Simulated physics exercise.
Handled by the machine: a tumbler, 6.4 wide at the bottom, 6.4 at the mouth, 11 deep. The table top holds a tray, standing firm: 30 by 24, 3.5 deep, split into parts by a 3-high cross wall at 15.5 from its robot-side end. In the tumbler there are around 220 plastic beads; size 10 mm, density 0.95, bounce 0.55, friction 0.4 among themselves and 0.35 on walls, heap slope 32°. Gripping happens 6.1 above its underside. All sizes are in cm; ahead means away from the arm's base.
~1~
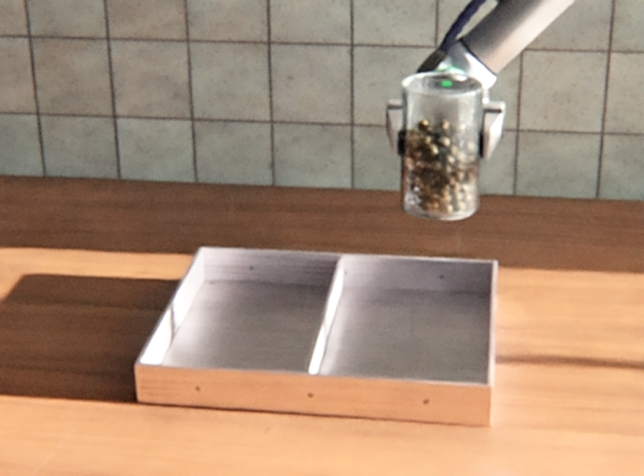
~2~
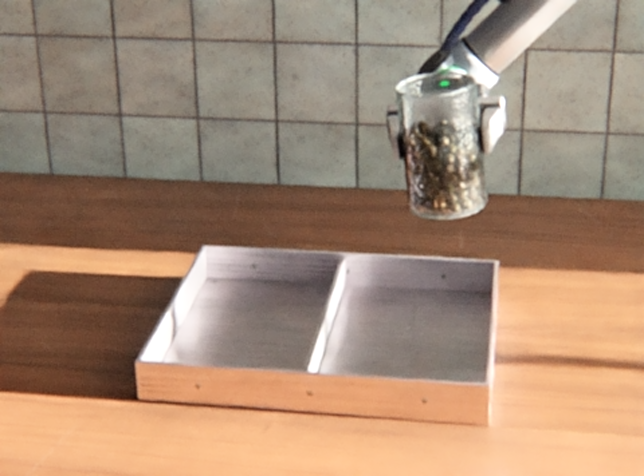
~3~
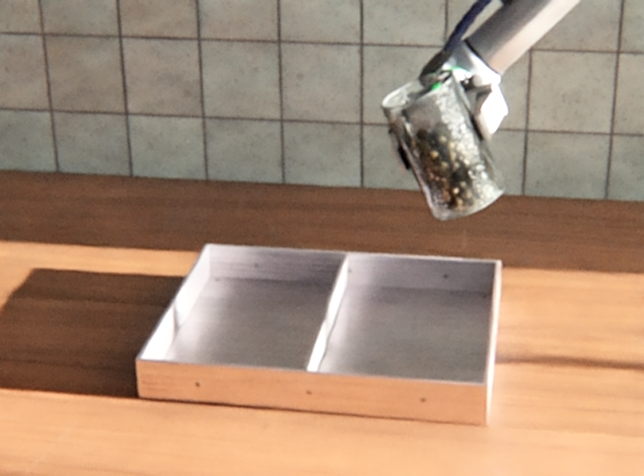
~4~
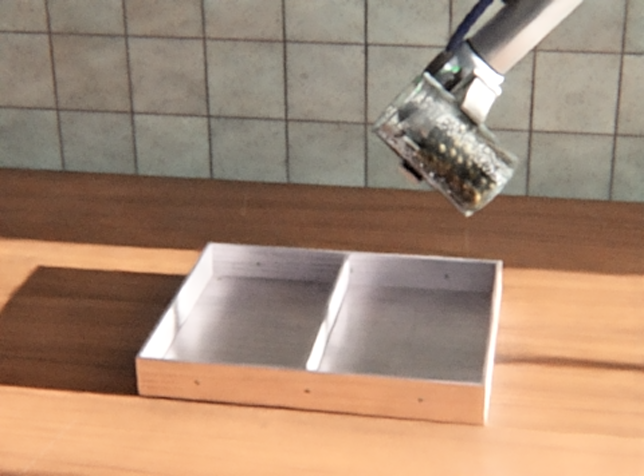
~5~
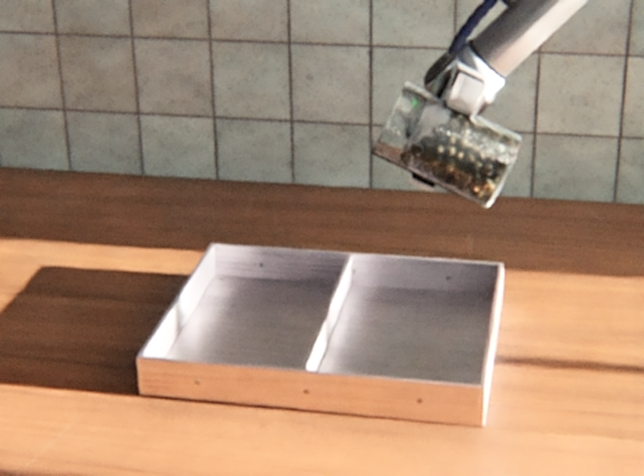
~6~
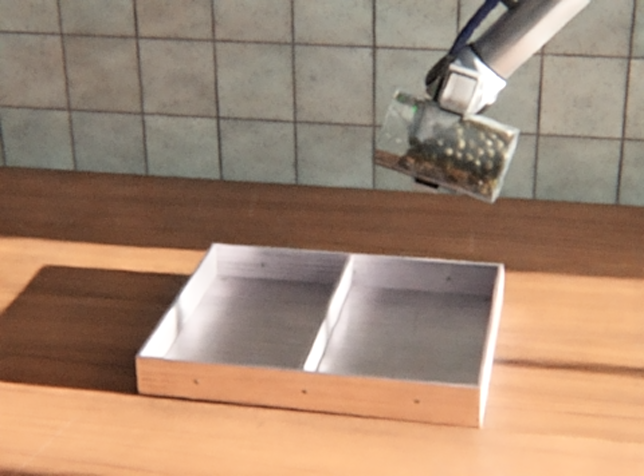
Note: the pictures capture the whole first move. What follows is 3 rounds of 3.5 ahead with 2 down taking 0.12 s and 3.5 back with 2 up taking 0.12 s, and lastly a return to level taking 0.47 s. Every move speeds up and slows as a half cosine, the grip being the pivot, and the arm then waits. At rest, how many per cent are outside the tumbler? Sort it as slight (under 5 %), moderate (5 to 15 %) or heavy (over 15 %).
It counts as moderate.
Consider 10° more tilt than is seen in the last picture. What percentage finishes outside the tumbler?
Roughly 35 percent.
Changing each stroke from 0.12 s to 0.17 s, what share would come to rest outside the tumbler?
It would be some 0 %.
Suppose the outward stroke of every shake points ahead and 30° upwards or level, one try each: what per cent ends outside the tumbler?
It comes to around 45 per cent on the first try and around 30 per cent on the second.
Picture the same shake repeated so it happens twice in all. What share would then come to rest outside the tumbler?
About 5 per cent, then.
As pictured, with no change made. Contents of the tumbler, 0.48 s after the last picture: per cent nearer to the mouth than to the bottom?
40 %.
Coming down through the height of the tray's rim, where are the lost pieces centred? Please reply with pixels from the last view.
Estimated centre around (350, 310) in pixels.
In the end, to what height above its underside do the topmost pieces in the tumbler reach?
I'd say near 8.5 cm from the bottom.
Then, 0.48 s later, tilted 73° forward, highest piece 22 above the table; 206 in the tumbler, 1 in the robot-side part, 1 in the far-side part, 7 in flight or on a rim.
Then, 0.95 s later, tilted 37° forward, highest piece 23 above the table; 195 in the tumbler, 12 in the robot-side part, 8 in the far-side part.
Then, 1.39 s later, level, highest piece 23 above the table; 195 in the tumbler, 12 in the robot-side part, 8 in the far-side part.
Then, 2.44 s later, level, highest piece 23 above the table; 195 in the tumbler, 12 in the robot-side part, 8 in the far-side part.
At rest, 195 in the tumbler, 12 in the robot-side part, 8 in the far-side part. That is 9 % outside the tumbler.
